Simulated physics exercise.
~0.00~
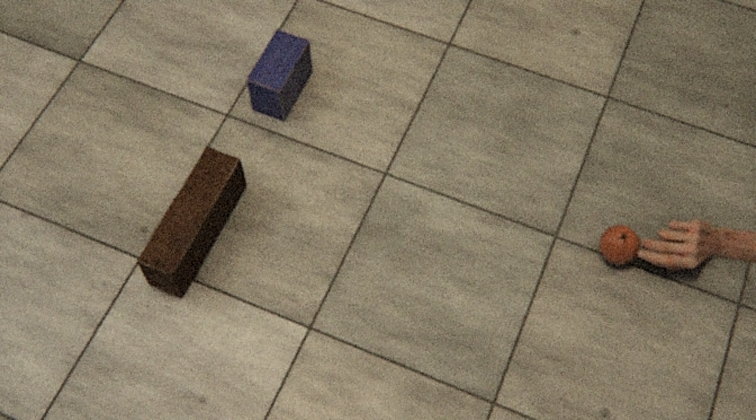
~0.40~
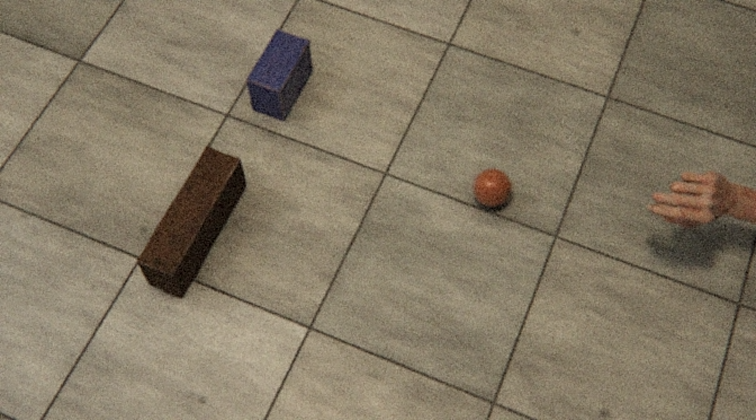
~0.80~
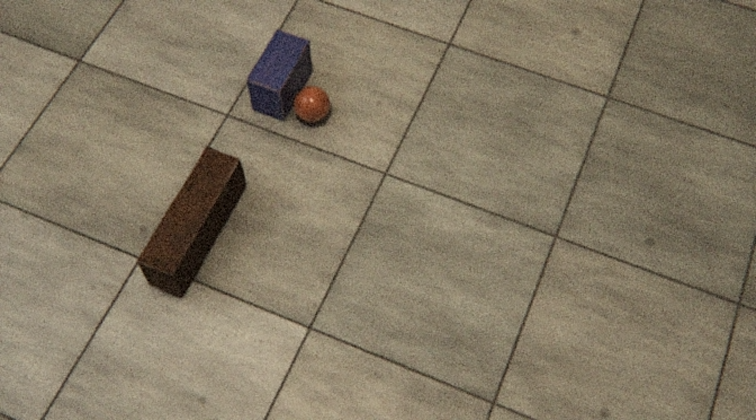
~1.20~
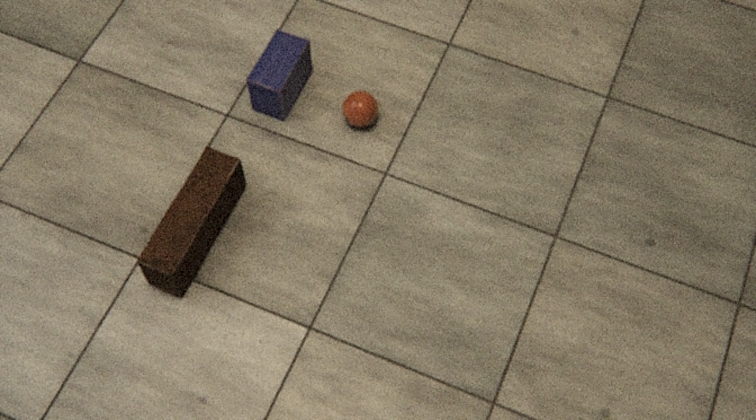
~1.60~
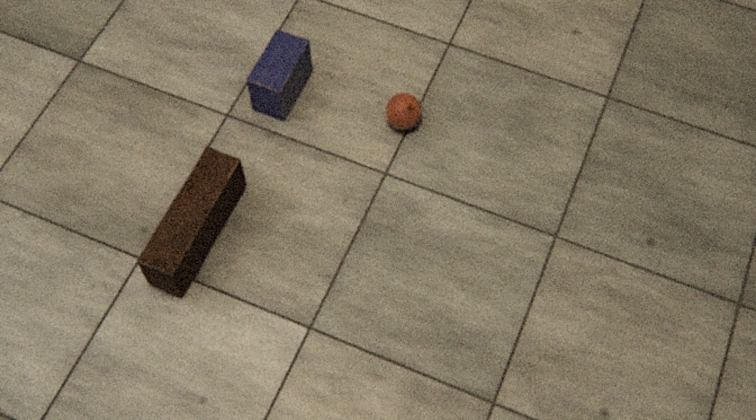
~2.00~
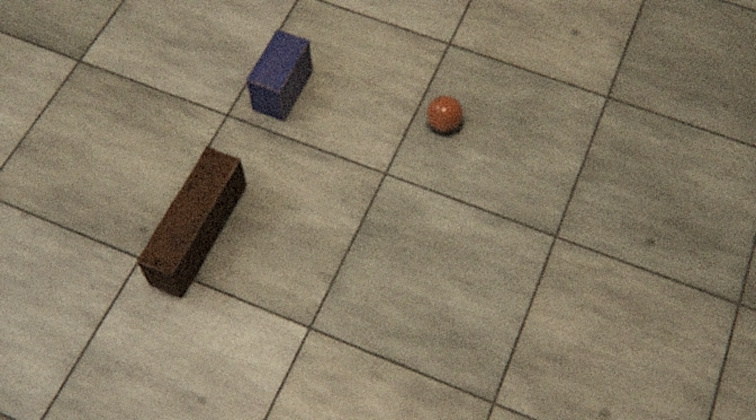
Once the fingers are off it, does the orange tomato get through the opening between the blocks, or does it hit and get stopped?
It gets stopped. The orange tomato reaches the blue block, bounces off and rolls back to the right without going through.
